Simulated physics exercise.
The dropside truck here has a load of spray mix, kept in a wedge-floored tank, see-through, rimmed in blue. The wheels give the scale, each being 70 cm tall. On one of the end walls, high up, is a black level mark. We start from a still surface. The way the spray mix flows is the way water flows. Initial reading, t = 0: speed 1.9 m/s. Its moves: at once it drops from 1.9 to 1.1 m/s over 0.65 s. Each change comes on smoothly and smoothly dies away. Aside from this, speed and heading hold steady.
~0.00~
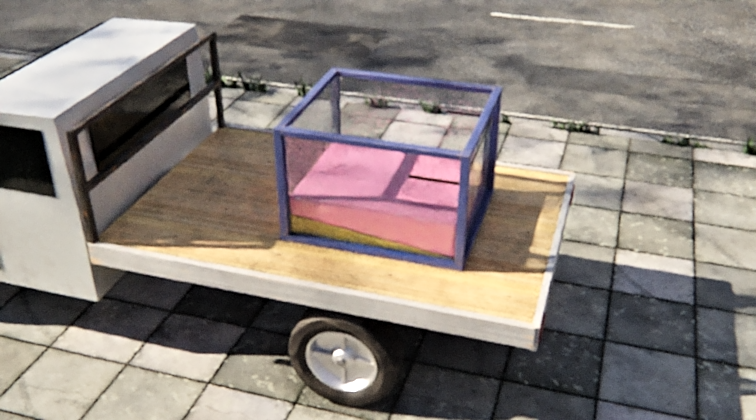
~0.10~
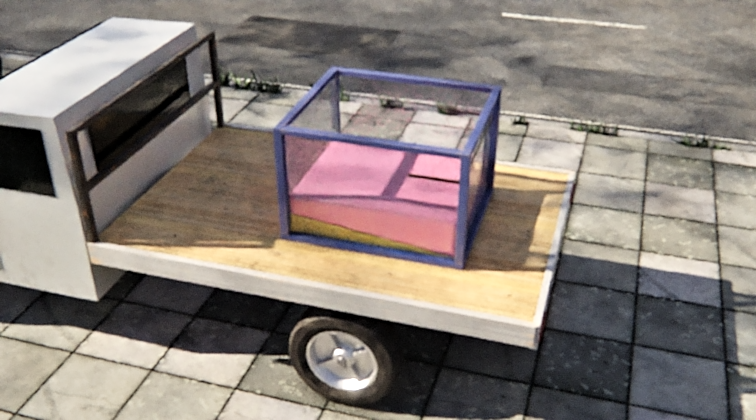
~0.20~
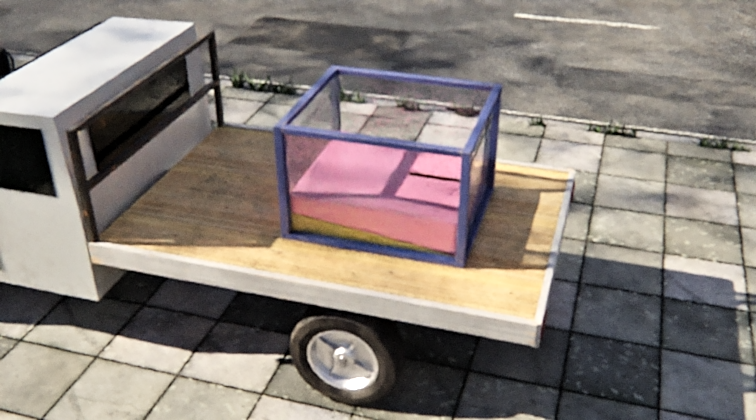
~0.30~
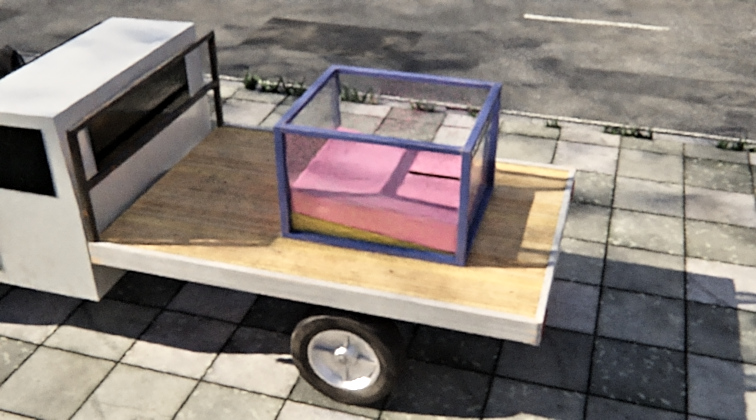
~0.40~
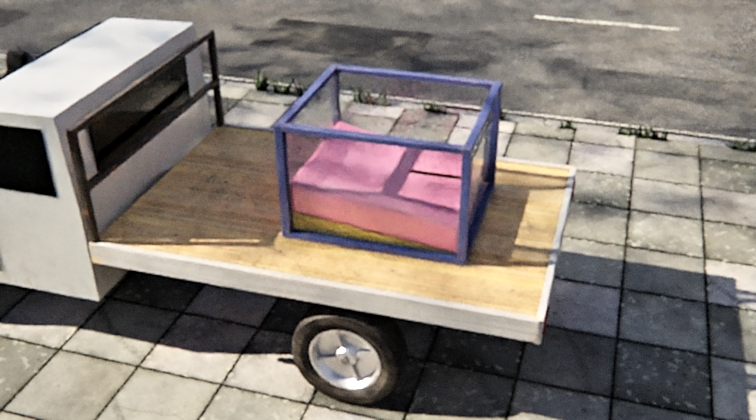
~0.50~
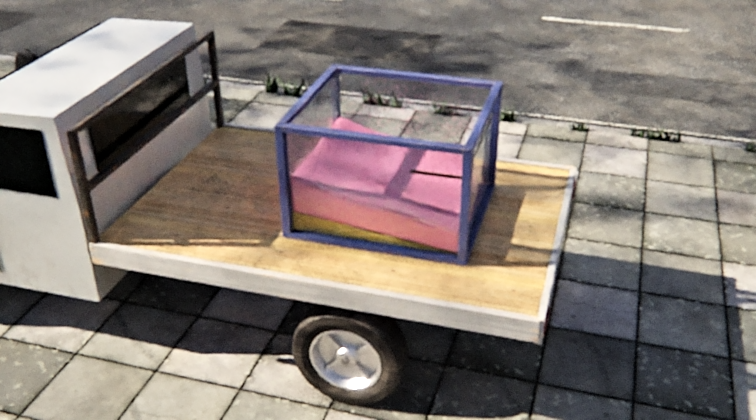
On a sunlit pavement of square slabs beside a grey road, the view looks down from above at the side of a small flatbed truck. Its white cab is at the left, and a clear, blue-edged tank of pink liquid sits on the wooden bed. The truck stays fixed in view as the paving and road markings shift rightward behind it, and the liquid, flat at first, gradually rises towards the cab.
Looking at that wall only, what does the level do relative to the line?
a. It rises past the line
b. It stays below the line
Option b: It stays below the line.
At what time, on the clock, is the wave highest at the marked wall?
1.4 s.
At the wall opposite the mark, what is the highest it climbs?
It tops out at about 56 cm.
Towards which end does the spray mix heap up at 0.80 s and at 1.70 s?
Towards the fore, and after that towards the aft.
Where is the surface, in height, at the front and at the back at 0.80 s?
I'd say some 38 centimetres in front and some 16 centimetres behind.
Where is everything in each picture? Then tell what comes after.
In the first picture, level at the front (305, 191); level at the back (449, 214); still flat; the front is on the left, levels are read along the near wall; the black line, on the back wall, is at (443, 182); a wheel hub at (339, 367).
In the second picture, level at the front (305, 190); level at the back (449, 213); still flat.
In the third picture, level at the front (305, 188); level at the back (450, 212); still flat.
In the fourth picture, level at the front (305, 184); level at the back (450, 216); rising 4° towards the front.
In the fifth picture, level at the front (305, 178); level at the back (450, 218); rising 8° towards the front.
In the sixth picture, level at the front (306, 172); level at the back (451, 222); rising 12° towards the front; a wheel hub at (343, 365).
By 0.80 s front 38 cm, middle 24 cm, back 17 cm above the lowest part of the floor; no loss so far.
By 1.25 s front 23 cm, middle 23 cm, back 36 cm above the lowest part of the floor; no loss so far.
By 1.70 s front 17 cm, middle 31 cm, back 28 cm above the lowest part of the floor; no loss so far.
By 3.63 s the waves are smaller; the highest at the back wall was 44 cm, at 1.40 s, against a line at 52 cm.
